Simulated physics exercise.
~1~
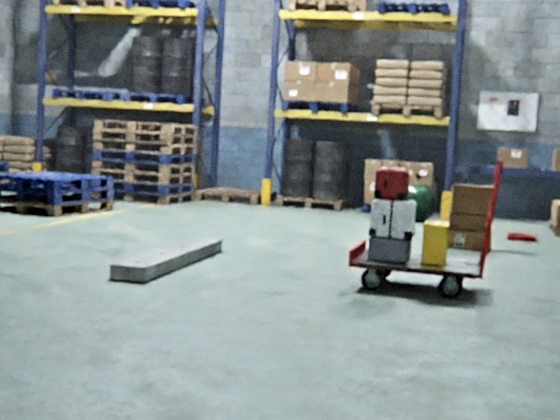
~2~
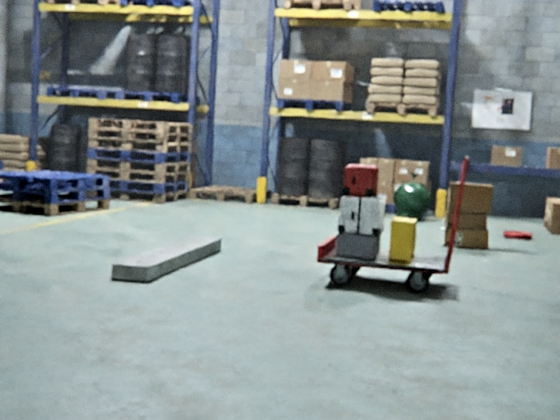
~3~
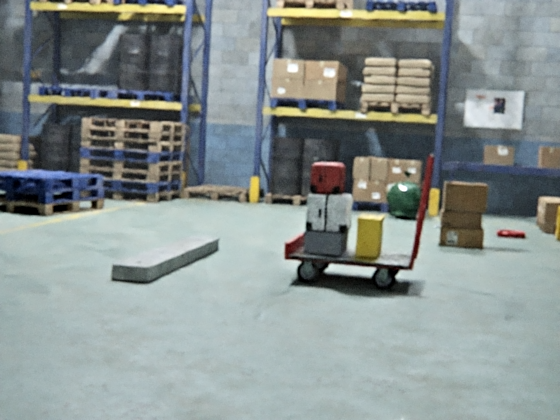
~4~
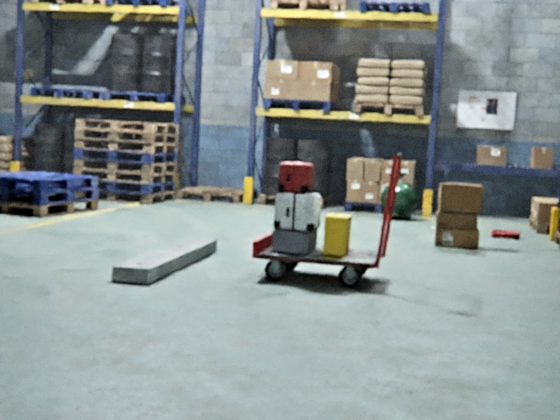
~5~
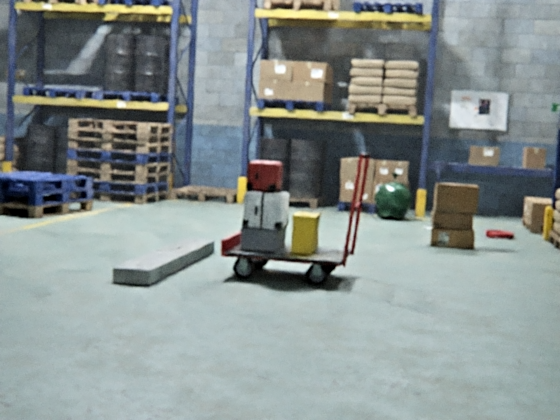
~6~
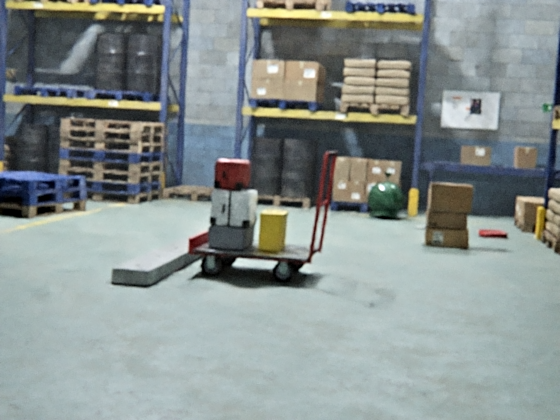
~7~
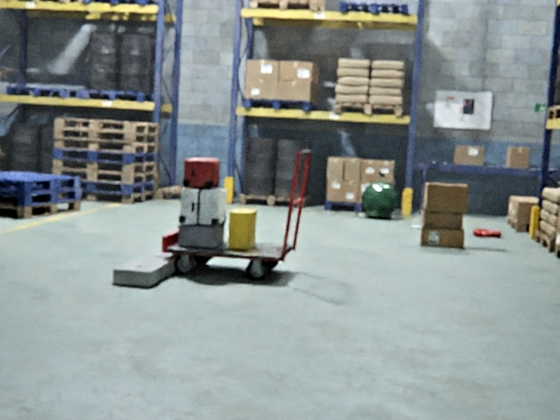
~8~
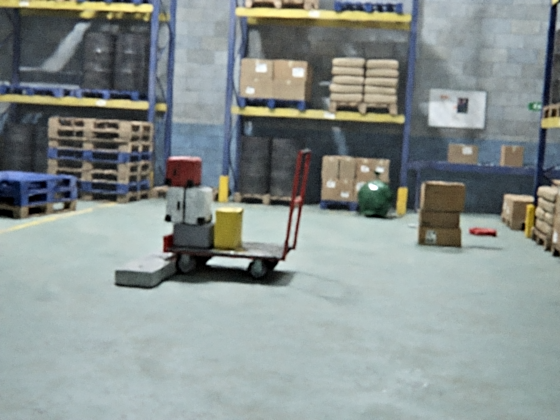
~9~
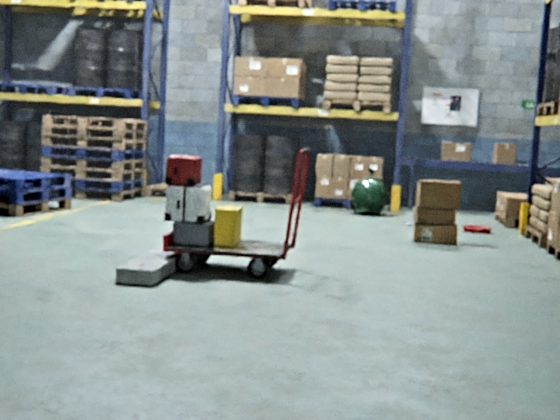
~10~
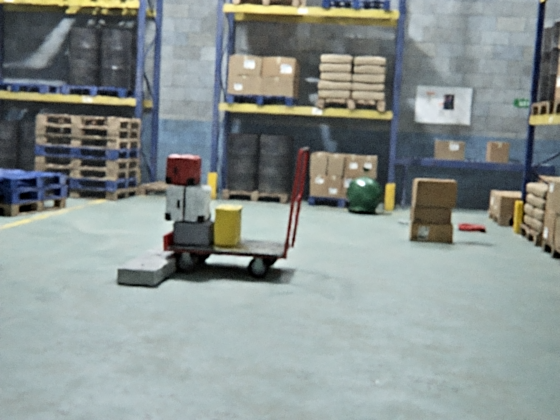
In the video, a platform trolley carrying a red suitcase, a white suitcase, a grey tote and a yellow tote rolls left across a warehouse floor until it meets a low beam and stops, ending at rest with all four items still on its deck.
